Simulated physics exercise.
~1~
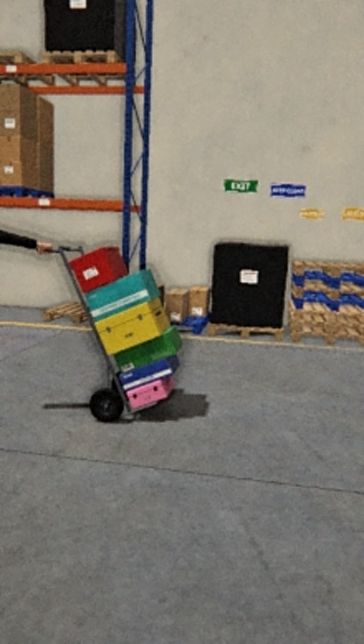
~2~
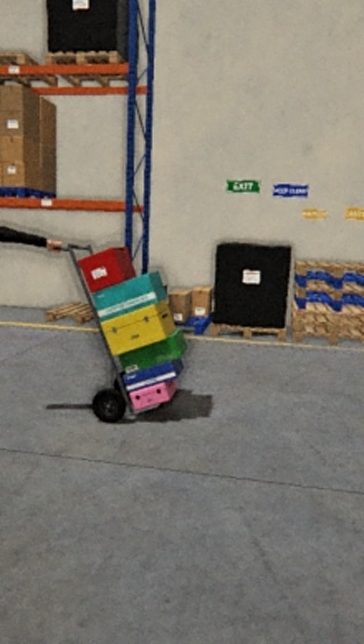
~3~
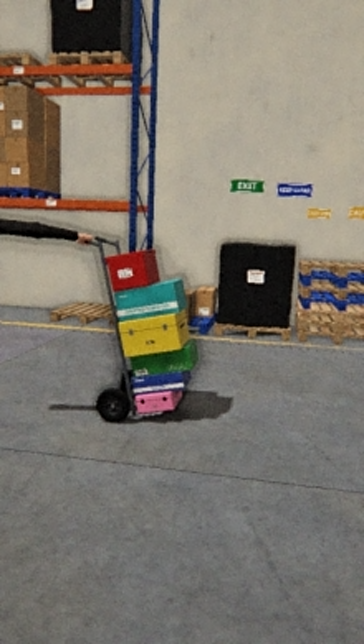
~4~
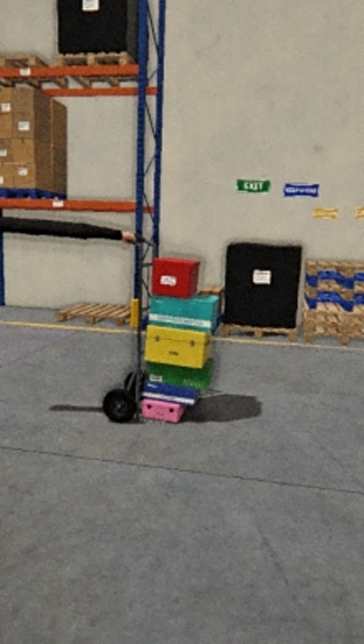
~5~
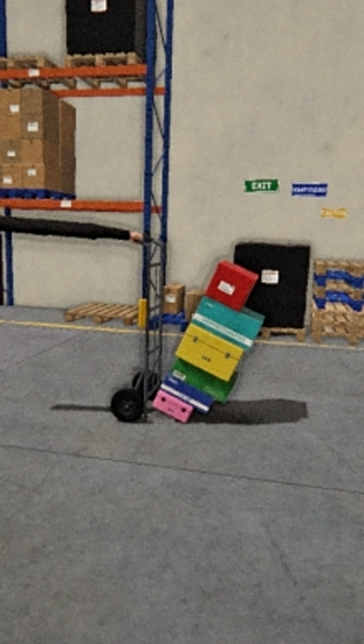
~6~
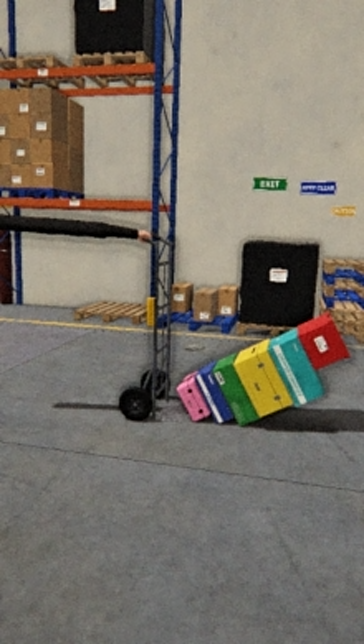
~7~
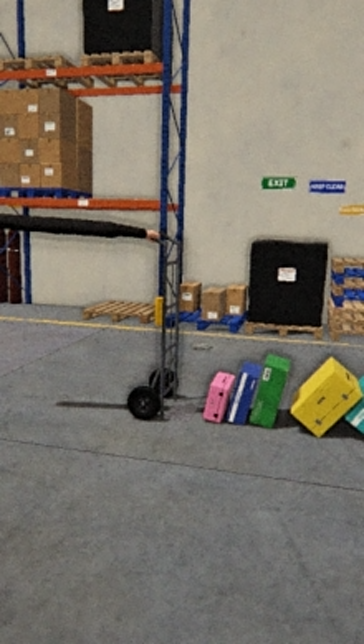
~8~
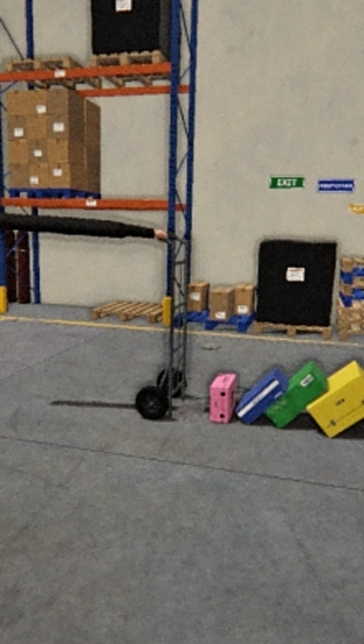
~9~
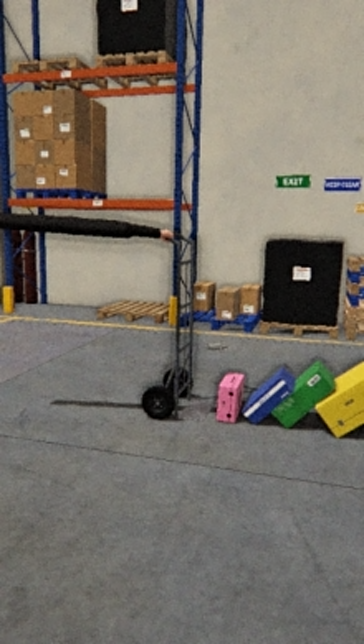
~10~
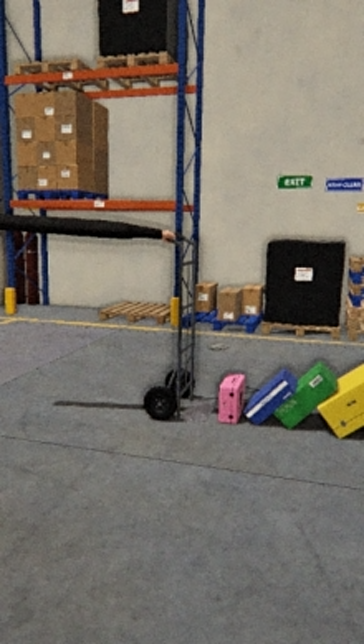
A dark-sleeved arm reaches in from the left and grips the handle of a two-wheeled hand truck, seen from the side on a grey warehouse floor before shelving and a pale wall. A red tote tops a stack of turquoise, yellow, green and blue boxes, with a pink toolbox at the bottom. The arm swings the leaning truck upright, and the whole stack tips forward to the right. The boxes topple in a row and spread across the floor as the view pans slightly left. The red and turquoise ones leave view, while pink stands on end by the truck, with blue, green and yellow leaning beyond.
